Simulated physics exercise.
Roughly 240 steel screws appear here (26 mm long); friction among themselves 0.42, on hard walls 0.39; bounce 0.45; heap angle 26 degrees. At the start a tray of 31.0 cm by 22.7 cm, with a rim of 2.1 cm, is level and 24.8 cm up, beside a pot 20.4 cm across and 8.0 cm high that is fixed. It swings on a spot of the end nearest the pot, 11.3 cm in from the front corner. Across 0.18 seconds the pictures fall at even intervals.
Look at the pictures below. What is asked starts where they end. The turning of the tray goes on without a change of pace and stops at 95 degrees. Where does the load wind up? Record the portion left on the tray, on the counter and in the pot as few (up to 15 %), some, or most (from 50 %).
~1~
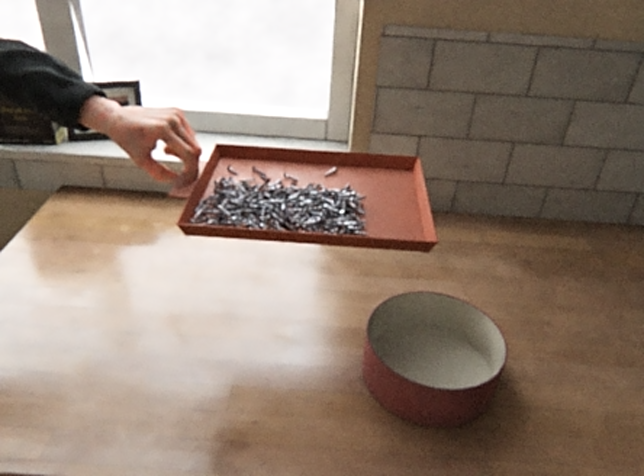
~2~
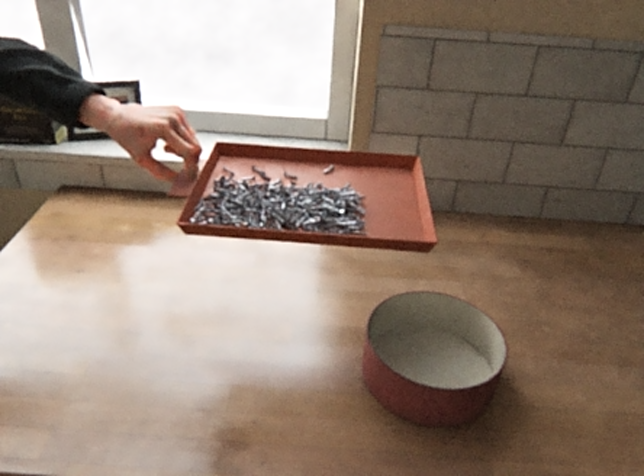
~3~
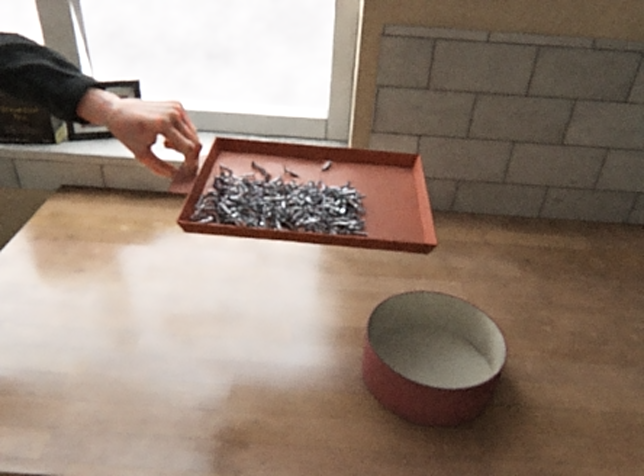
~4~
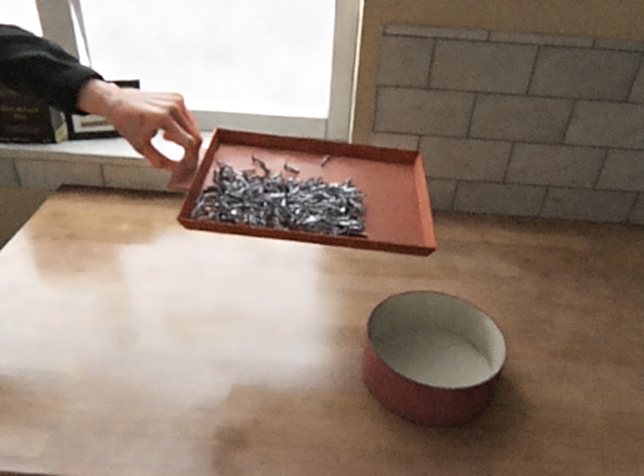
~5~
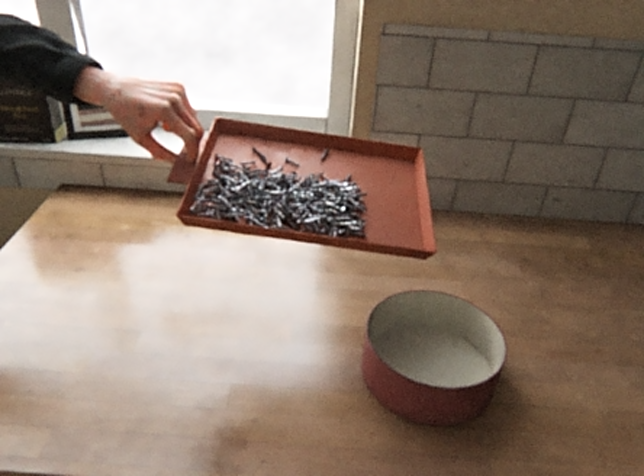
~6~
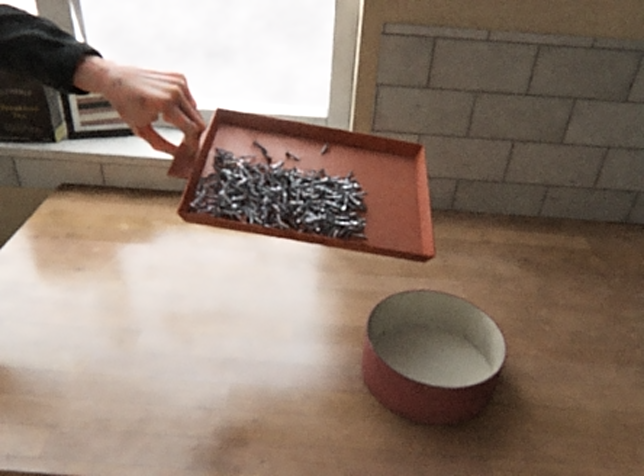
Result. Left on the tray: Few; counter: Some; pot: Most.
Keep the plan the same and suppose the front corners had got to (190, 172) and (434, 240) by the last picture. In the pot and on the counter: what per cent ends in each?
Final per cent - pot 70, counter 30.
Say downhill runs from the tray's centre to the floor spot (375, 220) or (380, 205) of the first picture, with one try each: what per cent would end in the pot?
The share comes to roughly 100 in a hundred, then roughly 70 in a hundred.
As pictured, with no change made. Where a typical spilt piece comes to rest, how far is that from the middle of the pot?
About 16 centimetres.
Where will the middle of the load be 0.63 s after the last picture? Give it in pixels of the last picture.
Load centre: About (378, 300) px.
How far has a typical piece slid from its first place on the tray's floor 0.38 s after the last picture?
It has moved some 6 cm from its start.
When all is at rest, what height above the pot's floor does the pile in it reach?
About 2.0 cm.
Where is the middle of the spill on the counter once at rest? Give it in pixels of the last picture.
Around (349, 413).
Then, 0.38 s after the last picture, tilt 53 degrees; the tray holds 100 %, the pot 0 %.
Then, 0.63 s after the last picture, tilt 80 degrees; the tray holds 40 %, the pot 15 %.
Then, 0.99 s after the last picture, tilt 95 degrees; the tray holds 0 %, the pot 70 %.
In the end, tray 0 %, counter 30 %, pot 70 %.
